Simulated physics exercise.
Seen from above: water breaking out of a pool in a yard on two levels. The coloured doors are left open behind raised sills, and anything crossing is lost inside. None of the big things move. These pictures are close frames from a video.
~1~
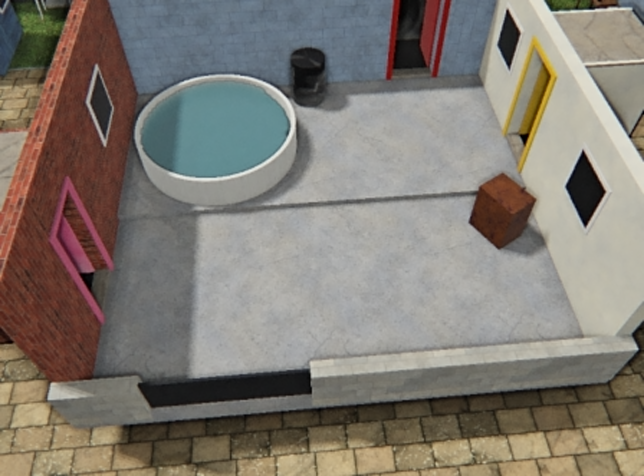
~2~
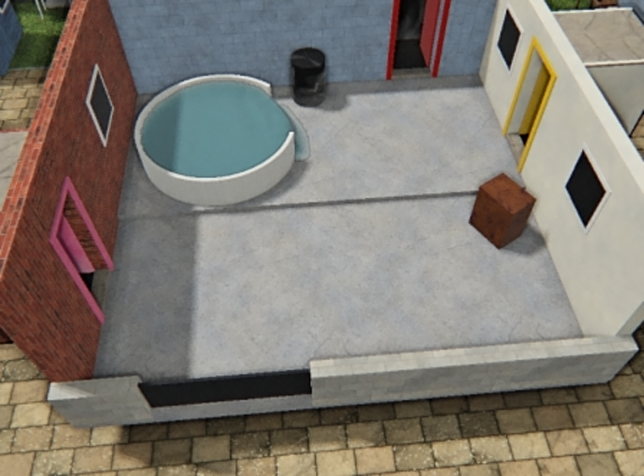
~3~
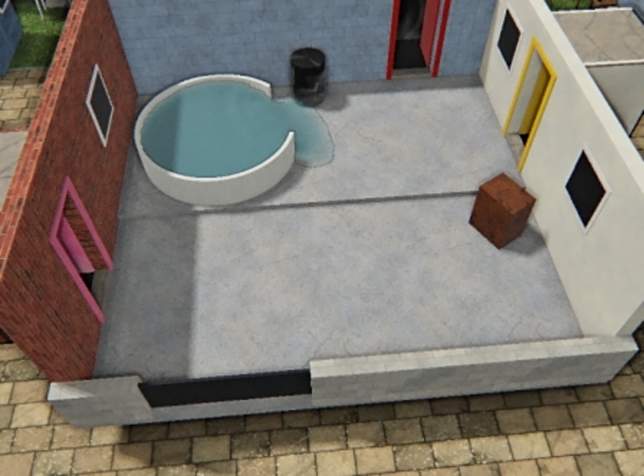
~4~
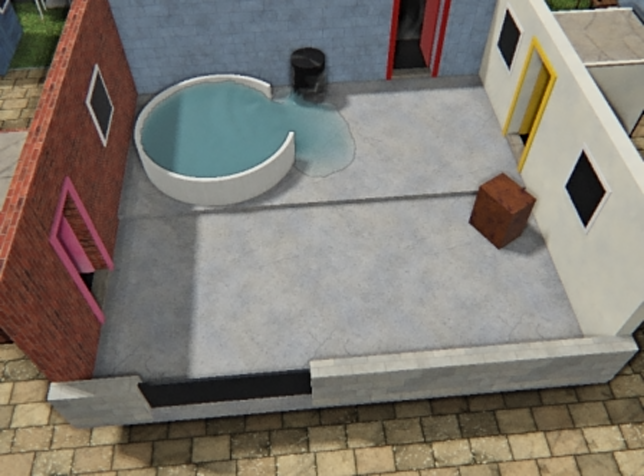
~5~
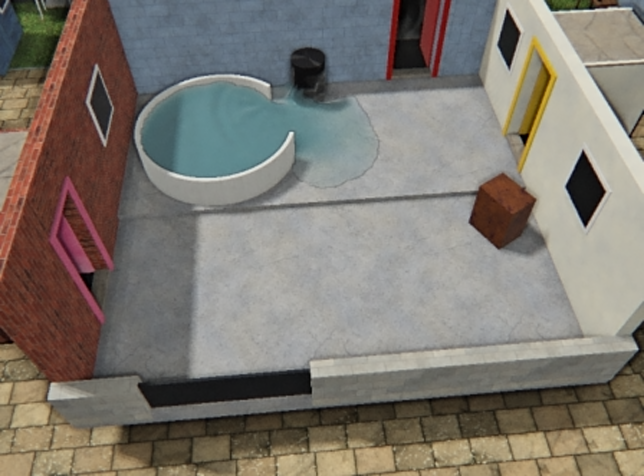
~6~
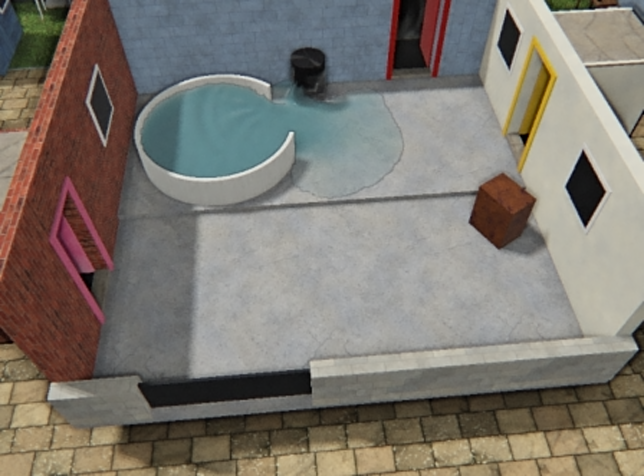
Water pouring from a gap in a round white pool's wall, spreading rightward across the grey yard past a black bin.
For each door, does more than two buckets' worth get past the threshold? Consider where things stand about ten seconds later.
My prediction: Yellow door: Surpasses it. Red door: Surpasses it. Pink door: Never surpasses it.
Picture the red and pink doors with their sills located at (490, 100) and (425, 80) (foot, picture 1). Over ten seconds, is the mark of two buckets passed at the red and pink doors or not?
My take: The red door exceeds the limit while the pink door exceeds the limit.
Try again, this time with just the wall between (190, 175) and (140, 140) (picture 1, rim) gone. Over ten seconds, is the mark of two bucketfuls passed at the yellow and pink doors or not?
Result - yellow: Misses the line; pink: Clears the line.
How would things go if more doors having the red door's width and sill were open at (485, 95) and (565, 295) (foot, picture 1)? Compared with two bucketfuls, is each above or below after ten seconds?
Taking them in the order asked, one ends up above, the other ends up below.
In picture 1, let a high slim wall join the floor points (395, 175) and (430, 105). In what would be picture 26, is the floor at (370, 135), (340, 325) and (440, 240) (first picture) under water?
Listed order: Swamped, spared, swamped.
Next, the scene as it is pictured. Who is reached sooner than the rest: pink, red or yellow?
That would be the one in red.
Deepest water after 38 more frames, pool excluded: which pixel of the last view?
Estimated pixel: (501, 215).
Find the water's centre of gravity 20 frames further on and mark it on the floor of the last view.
Centre: Close to (323, 140).
A moment on, water covers 25 % of the floor; the yellow door not reached, the red door wet at the sill, nothing in, the pink door not reached.
Next, water covers 35 % of the floor; the yellow door under two buckets in, the red door under two buckets in, the pink door not reached.
Then, water covers 40 % of the floor; the yellow door over two buckets in, the red door under two buckets in, the pink door not reached.
Later, water covers 65 % of the floor; the yellow door far over two buckets in, the red door far over two buckets in, the pink door not reached.
In the end, water covers 95 % of the floor; the yellow door far over two buckets in, the red door far over two buckets in, the pink door wet at the sill, nothing in.
